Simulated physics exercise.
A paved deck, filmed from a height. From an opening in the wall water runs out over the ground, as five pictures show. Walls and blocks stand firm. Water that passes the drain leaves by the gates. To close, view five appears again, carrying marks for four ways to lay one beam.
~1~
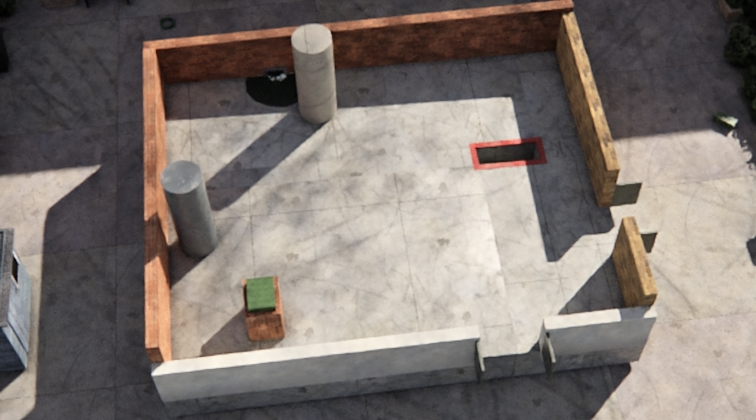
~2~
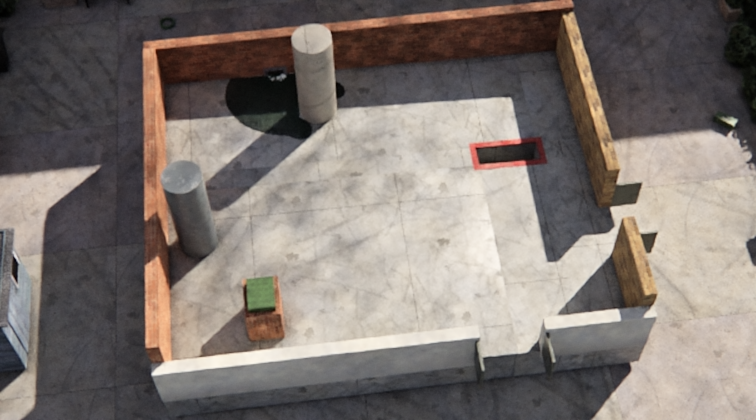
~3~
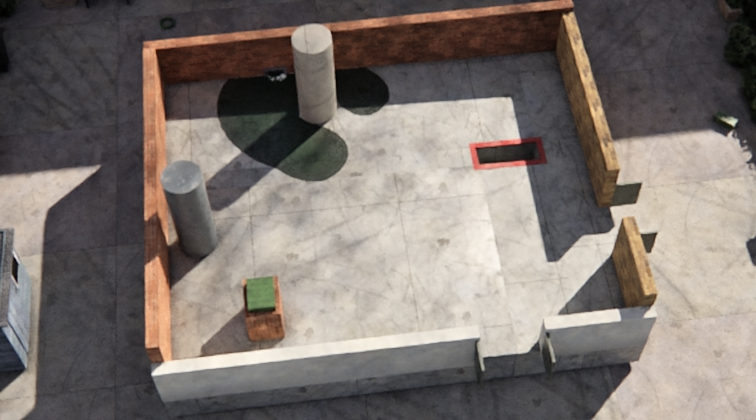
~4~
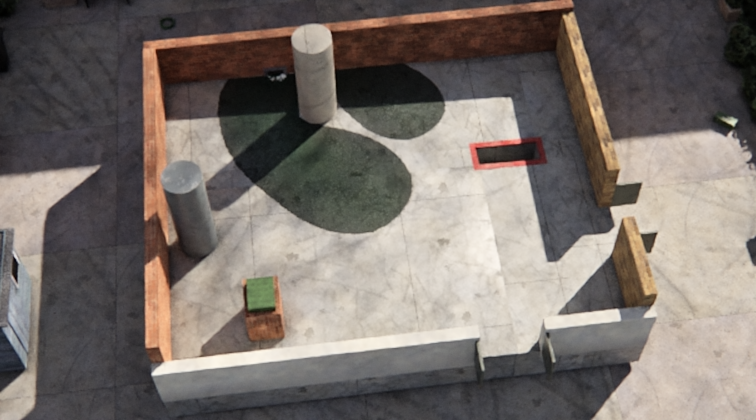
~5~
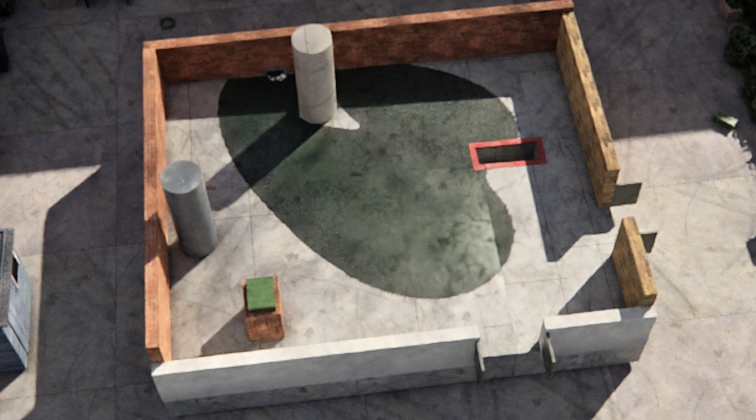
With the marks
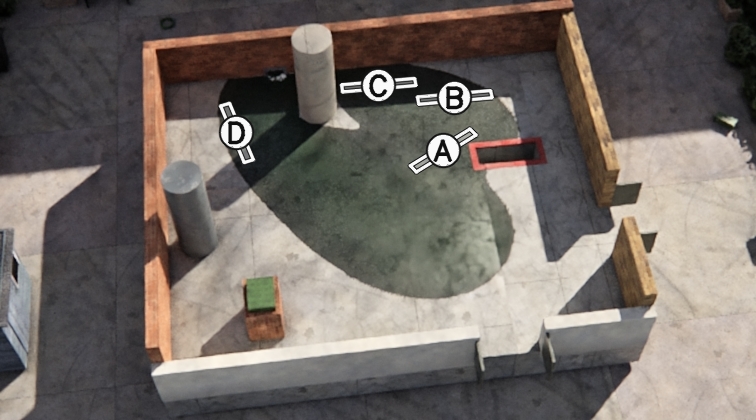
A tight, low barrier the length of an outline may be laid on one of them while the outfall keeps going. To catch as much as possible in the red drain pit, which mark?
Best: D.
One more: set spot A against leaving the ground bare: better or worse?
It is worse.
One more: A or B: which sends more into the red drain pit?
It is B.
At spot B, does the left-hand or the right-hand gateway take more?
More leaves on the right.
On the marked copy, A from (413, 168) to (473, 132); B from (418, 100) to (491, 94); C from (342, 88) to (415, 81); D from (225, 104) to (248, 161).
With A, about 9 % of the stream goes into the red drain pit, about 90 % out by the gates.
With B, about 12 % of the stream goes into the red drain pit, about 87 % out by the gates.
With C, about 9 % of the stream goes into the red drain pit, about 89 % out by the gates.
With D, about 16 % of the stream goes into the red drain pit, about 83 % out by the gates.
